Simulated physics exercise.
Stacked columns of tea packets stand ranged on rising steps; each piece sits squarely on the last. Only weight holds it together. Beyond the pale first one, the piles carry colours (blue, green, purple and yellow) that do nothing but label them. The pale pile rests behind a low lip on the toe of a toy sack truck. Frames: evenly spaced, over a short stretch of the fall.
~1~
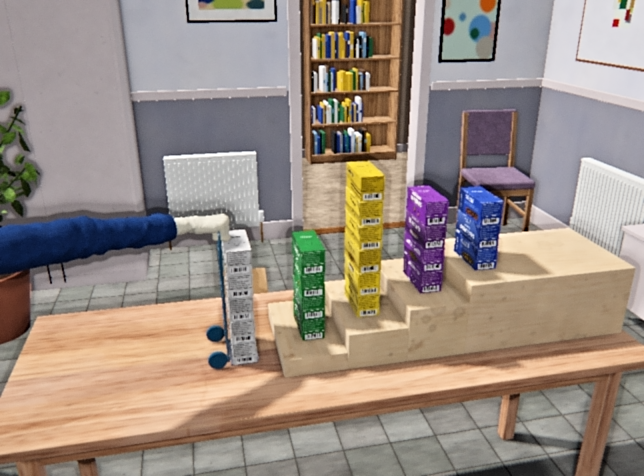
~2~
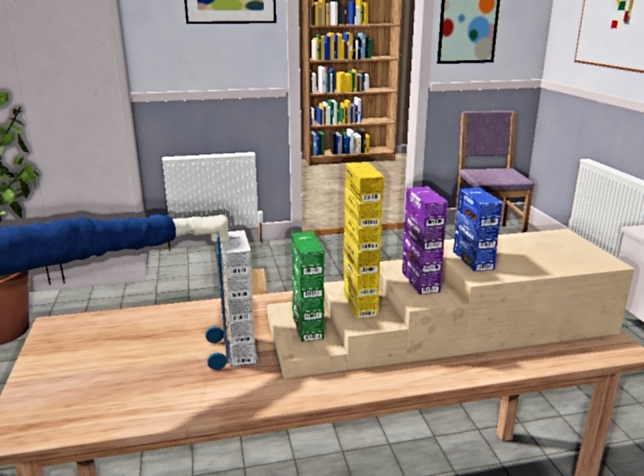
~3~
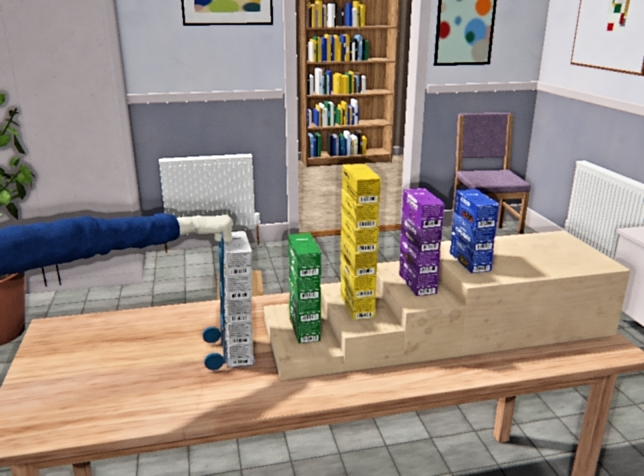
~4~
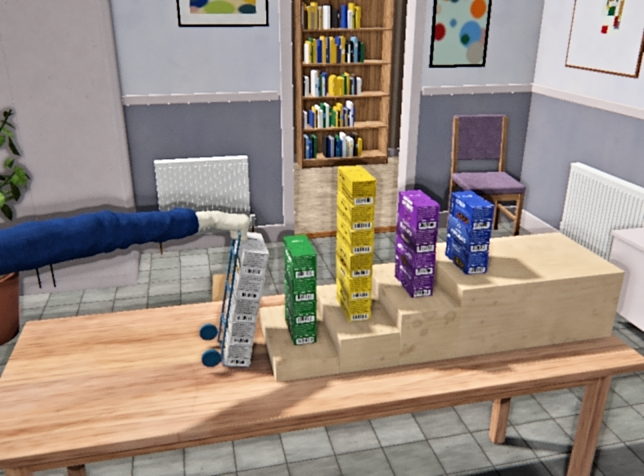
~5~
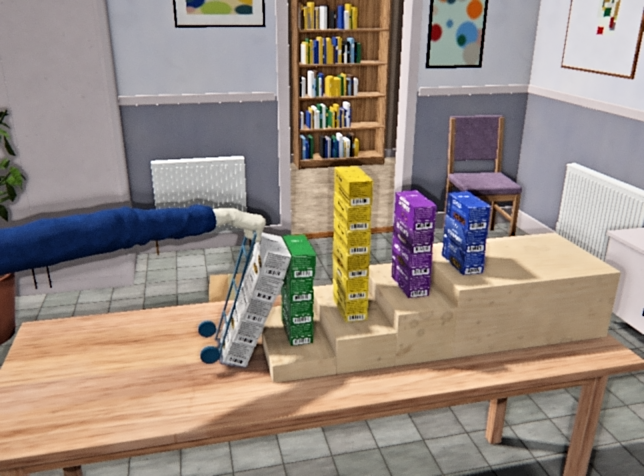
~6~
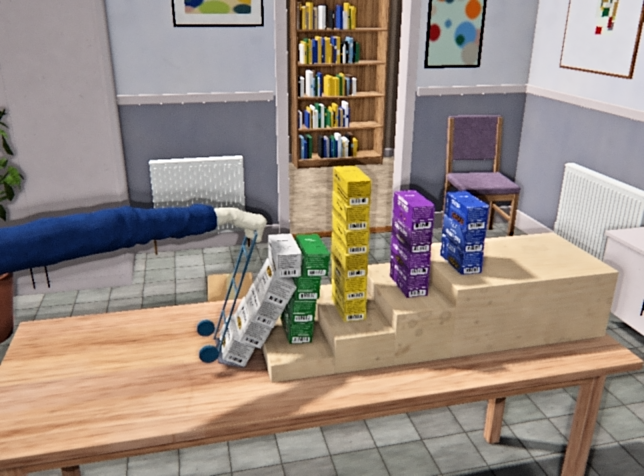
In the video, a blue-sleeved arm tilts a small hand truck holding a pale stack of packets rightward beside green, yellow, purple and blue columns on wooden steps; the pale stack leans into the green one, shifting its upper packets.
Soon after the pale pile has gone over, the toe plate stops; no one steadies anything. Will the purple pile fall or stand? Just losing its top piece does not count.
I'd say that pile goes down.
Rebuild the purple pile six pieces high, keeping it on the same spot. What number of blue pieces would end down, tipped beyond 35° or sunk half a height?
By colour: Blue 3.
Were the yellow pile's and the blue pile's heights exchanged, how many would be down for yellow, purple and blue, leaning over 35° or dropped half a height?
The tally reads yellow 3, then purple 0, then blue 0.
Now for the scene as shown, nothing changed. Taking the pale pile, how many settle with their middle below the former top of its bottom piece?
Count = 1.
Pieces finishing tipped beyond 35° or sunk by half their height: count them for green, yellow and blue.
Pile by pile, green 3, yellow 6, blue 3.
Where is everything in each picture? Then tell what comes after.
In the first frame (places mark the middle of the side facing us; the camera pans a little), truck frame (221, 263) level; top purple packet (437, 214); top green packet (313, 263); the rest undisturbed.
The second frame shows truck frame (220, 264) level; top purple packet (436, 215).
The third frame shows truck frame (223, 264) rocked barely; top purple packet (433, 216).
The fourth frame shows truck frame (236, 262) rocked a little, top of the pale pile leaning a little; top purple packet (428, 218); the rest undisturbed.
The fifth frame shows truck frame (248, 261) rocked clearly, top of the pale pile leaning clearly; top purple packet (425, 218); top green packet (304, 267) leaning barely; one has shifted.
The sixth frame shows truck frame (248, 261) rocked clearly; top purple packet (423, 218); top green packet (317, 265) leaning barely; 4 disturbed, none down.
Soon after the last picture, 5 of the pale pile down; none of the 4 purple packets down (0 of 17 in all colours); top purple packet unmoved; top green packet leaning a little.
A little later, 5 of the pale pile down; none of the 4 purple packets down (0 of 17 in all colours); top purple packet unmoved; top green packet leaning well over, half its height lower.
Later still, 5 of the pale pile down; none of the 4 purple packets down (9 of 17 in all colours); top purple packet leaning well over; top green packet leaning well over, half its height lower.
After that, 5 of the pale pile down; 3 of the 4 purple packets down (15 of 17 in all colours); top purple packet leaning well over, about its own height lower; top blue packet on its side.
At rest, 5 of the pale pile down; 3 of the 4 purple packets down (15 of 17 in all colours); top purple packet leaning well over, some two heights lower; top yellow packet upside down. As the last picture would show them, middles, top purple packet near (497, 238), top yellow packet near (467, 229).
